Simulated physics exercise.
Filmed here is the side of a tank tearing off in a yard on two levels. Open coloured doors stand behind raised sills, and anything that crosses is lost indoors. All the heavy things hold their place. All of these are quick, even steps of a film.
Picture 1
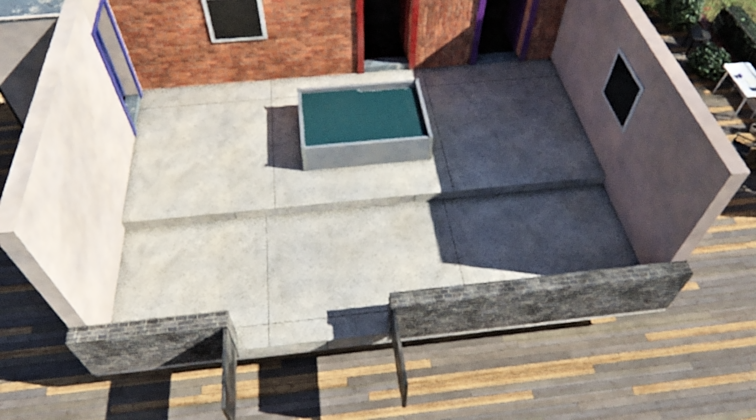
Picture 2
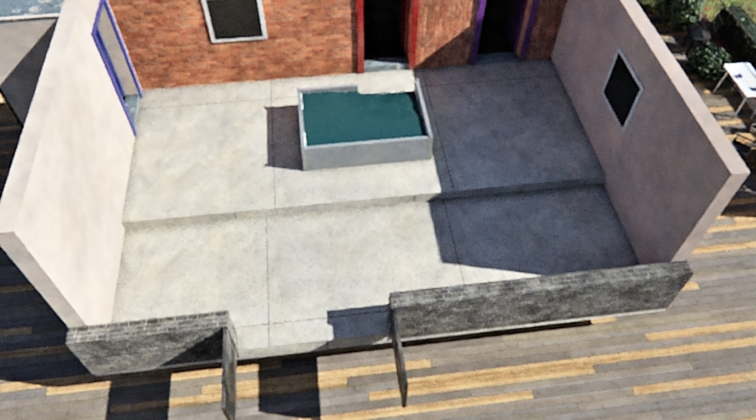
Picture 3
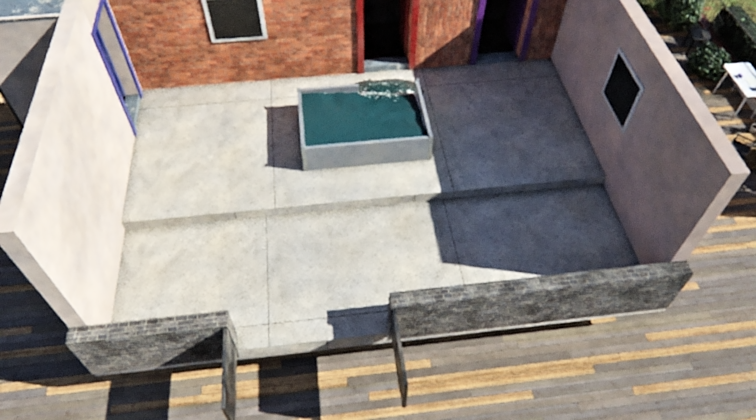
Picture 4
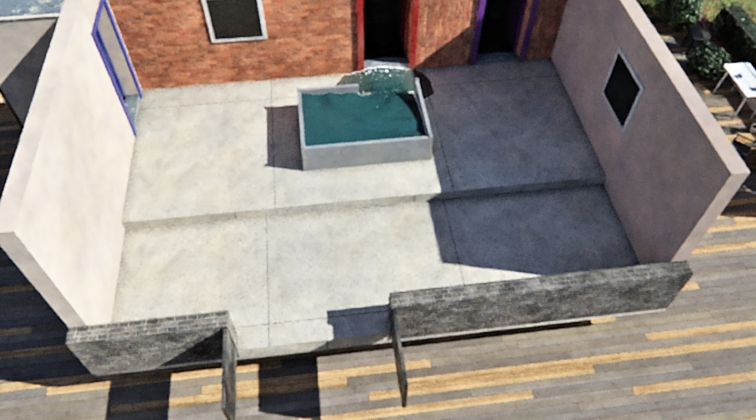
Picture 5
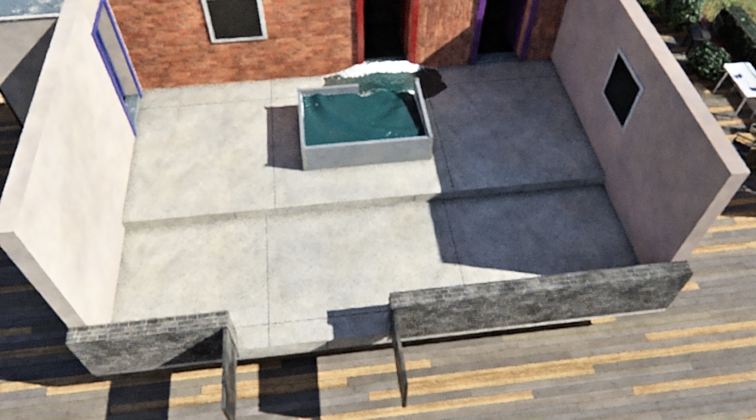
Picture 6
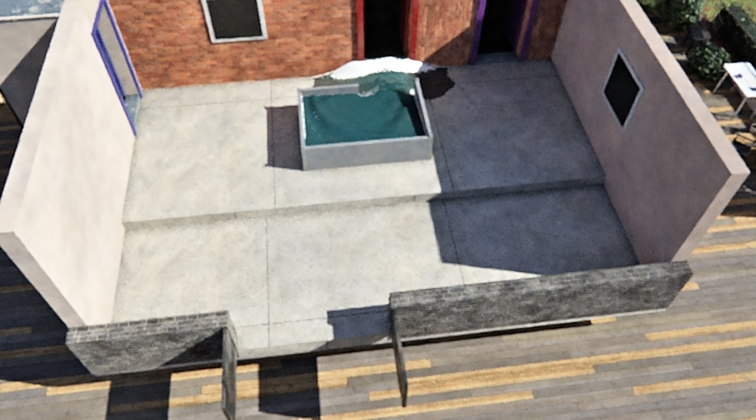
Water pours from the far side of an open tank and spreads across the yard behind it.
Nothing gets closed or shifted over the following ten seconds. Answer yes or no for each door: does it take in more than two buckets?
Blue door: No; red door: Yes; purple door: No.
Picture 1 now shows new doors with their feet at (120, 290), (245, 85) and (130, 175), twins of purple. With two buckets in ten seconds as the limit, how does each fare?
Well, the first one doesn't reach it, the next doesn't reach it, and the last doesn't reach it.
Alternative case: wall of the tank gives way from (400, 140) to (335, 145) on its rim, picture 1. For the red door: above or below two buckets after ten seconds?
Answer: Red door doesn't reach it.
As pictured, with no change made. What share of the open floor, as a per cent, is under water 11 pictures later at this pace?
By my count, 20 percent.
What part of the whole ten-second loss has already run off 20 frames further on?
Roughly 95 %.
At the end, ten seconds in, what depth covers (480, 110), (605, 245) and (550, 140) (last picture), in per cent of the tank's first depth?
Approx. values, in order: 2 %, 12 %, 6 %.
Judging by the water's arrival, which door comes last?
My pick is the blue door.
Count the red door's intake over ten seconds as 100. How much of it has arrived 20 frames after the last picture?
It comes to around 95 percent of the ten-second total.
A moment on, water covers 10 % of the floor; the blue door not reached, the red door over two buckets in, the purple door wet at the sill, nothing in.
Next, water covers 20 % of the floor; the blue door not reached, the red door far over two buckets in, the purple door wet at the sill, nothing in.
Then, water covers 30 % of the floor; the blue door wet at the sill, nothing in, the red door far over two buckets in, the purple door wet at the sill, nothing in.
Later, water covers 50 % of the floor; the blue door wet at the sill, nothing in, the red door far over two buckets in, the purple door wet at the sill, nothing in.
In the end, water covers 75 % of the floor; the blue door wet at the sill, nothing in, the red door far over two buckets in, the purple door under two buckets in.
